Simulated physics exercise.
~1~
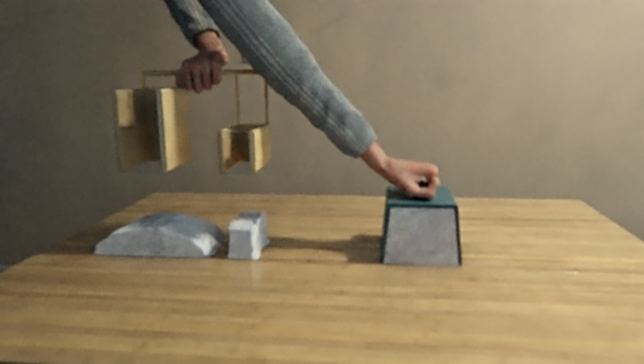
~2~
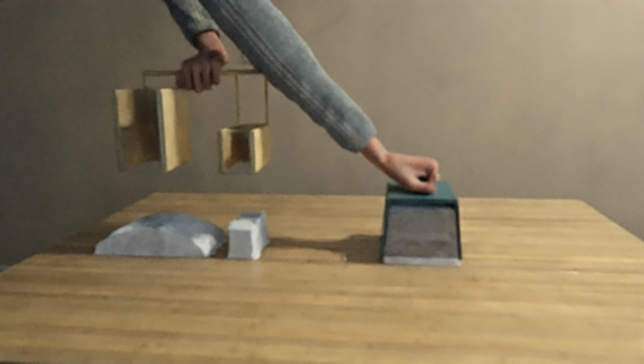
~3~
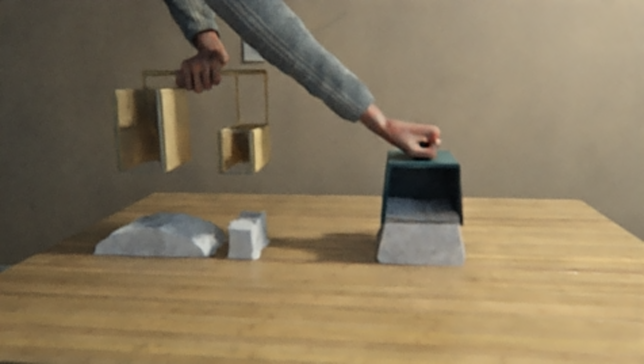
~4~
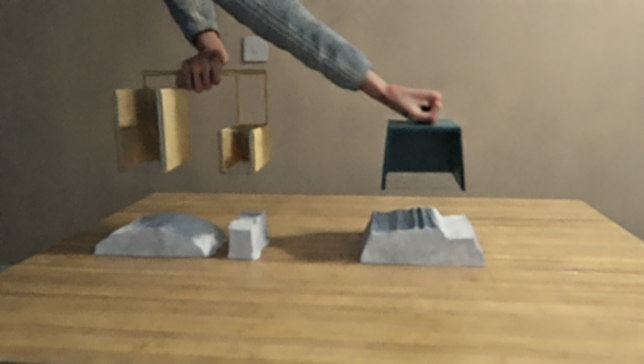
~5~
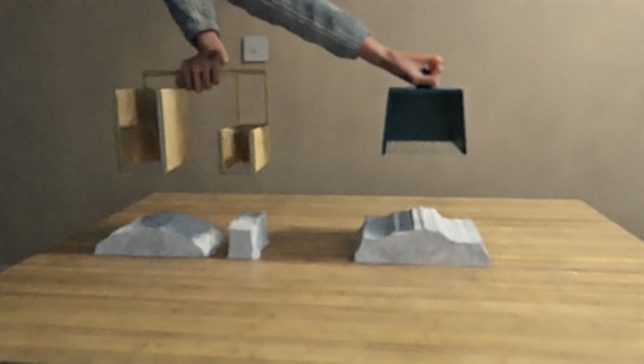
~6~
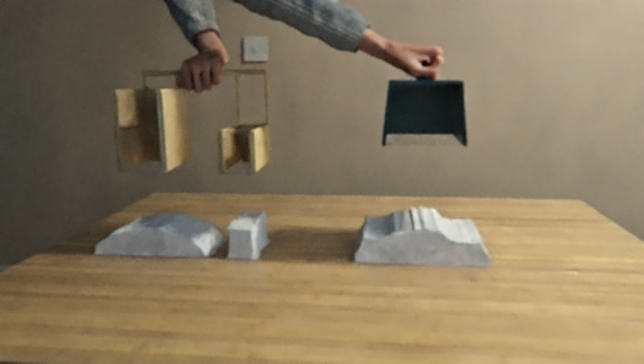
On a wooden table, a hand lifts a dark tin and the grey block slumps lower.
